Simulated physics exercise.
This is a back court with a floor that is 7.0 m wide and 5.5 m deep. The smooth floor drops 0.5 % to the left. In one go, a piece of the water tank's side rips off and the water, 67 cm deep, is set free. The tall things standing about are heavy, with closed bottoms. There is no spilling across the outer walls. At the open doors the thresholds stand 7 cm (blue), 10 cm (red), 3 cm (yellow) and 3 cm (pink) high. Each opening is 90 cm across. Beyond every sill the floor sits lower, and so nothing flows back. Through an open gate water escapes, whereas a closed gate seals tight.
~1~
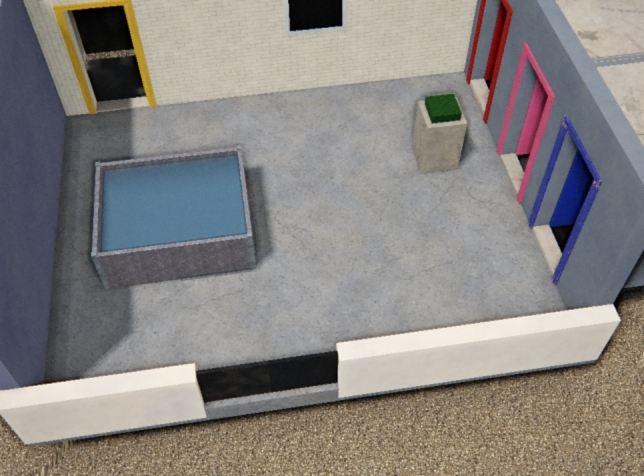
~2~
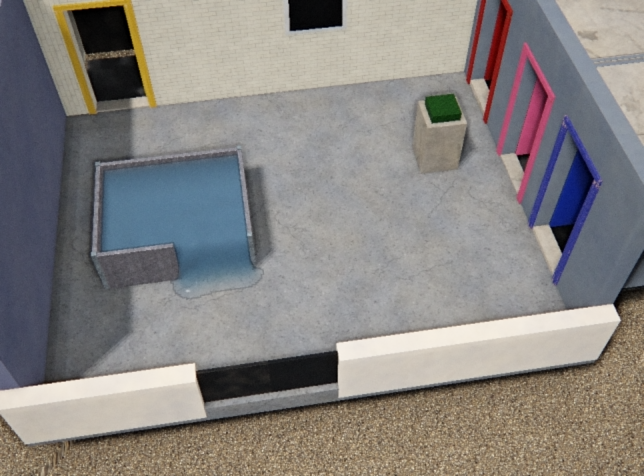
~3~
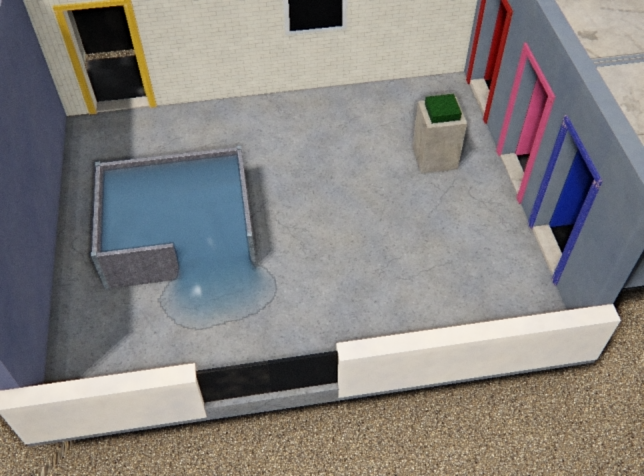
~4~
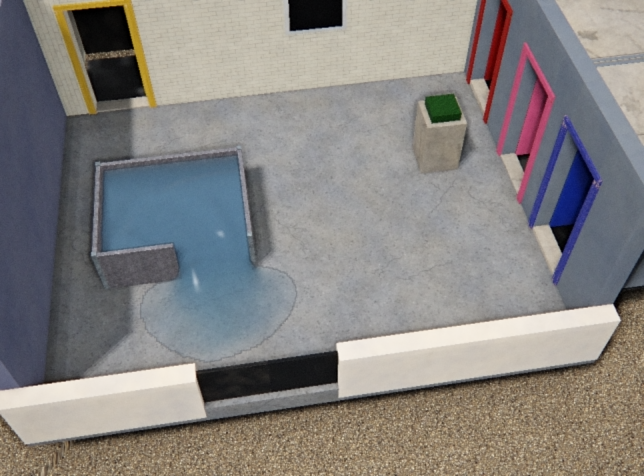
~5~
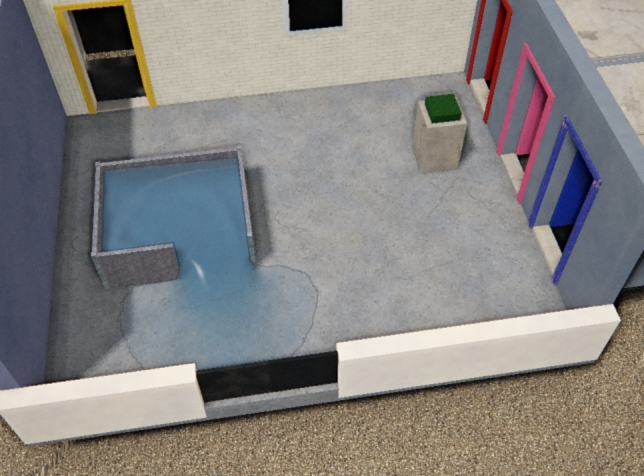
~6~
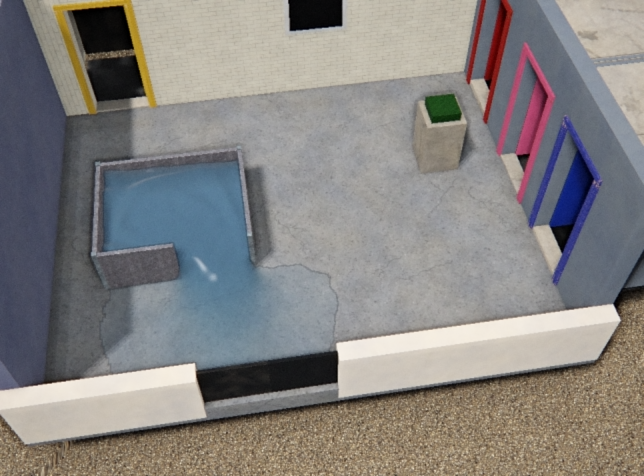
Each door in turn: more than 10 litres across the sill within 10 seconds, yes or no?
Answers: Blue door, yes; red door, no; yellow door, yes; pink door, yes.
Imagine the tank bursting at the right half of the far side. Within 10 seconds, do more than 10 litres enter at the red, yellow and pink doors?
In that case, red door: More than that, yellow door: More than that, pink door: More than that.
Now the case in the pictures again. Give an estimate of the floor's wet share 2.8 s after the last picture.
Some 45 per cent of the floor is wet.
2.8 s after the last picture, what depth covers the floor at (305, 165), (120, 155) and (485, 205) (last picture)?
About 0, 1 and 3 cm respectively.
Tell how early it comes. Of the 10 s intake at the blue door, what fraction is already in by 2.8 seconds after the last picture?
Share by then: ~ 30 %.
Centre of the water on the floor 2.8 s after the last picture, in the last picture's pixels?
Centre: Approx. (238, 285) px.
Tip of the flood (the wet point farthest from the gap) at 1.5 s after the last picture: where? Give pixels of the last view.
I'd put it near pixel (571, 337) of the last picture.
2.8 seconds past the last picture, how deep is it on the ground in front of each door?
Door by door, in cm: Blue reads 16, red reads 0, yellow reads 0, pink reads 5.
Then, 0.7 s after the last picture water covers 15 % of the floor and is deepest (40 cm) near (230, 374); blue door not reached, red door not reached, yellow door not reached, pink door not reached.
Then, 1.5 s after the last picture water covers 25 % of the floor and is deepest (34 cm) near (43, 415); blue door not reached, red door not reached, yellow door not reached, pink door not reached.
Then, 2.8 s after the last picture water covers 45 % of the floor and is deepest (25 cm) near (58, 412); blue door 16 cm at the sill, 21 L in, red door not reached, yellow door not reached, pink door 5 cm at the sill, 0 L in.
Then, 5.3 s after the last picture water covers 65 % of the floor and is deepest (18 cm) near (67, 119); blue door 11 cm at the sill, 65 L in, red door 5 cm at the sill, 0 L in, yellow door 10 cm at the sill, 42 L in, pink door 6 cm at the sill, 12 L in.
Then, 9.3 s after the last picture water covers 95 % of the floor and is deepest (10 cm) near (250, 201); blue door 5 cm at the sill, 75 L in, red door 6 cm at the sill, 0 L in, yellow door 8 cm at the sill, 120 L in, pink door 6 cm at the sill, 32 L in.
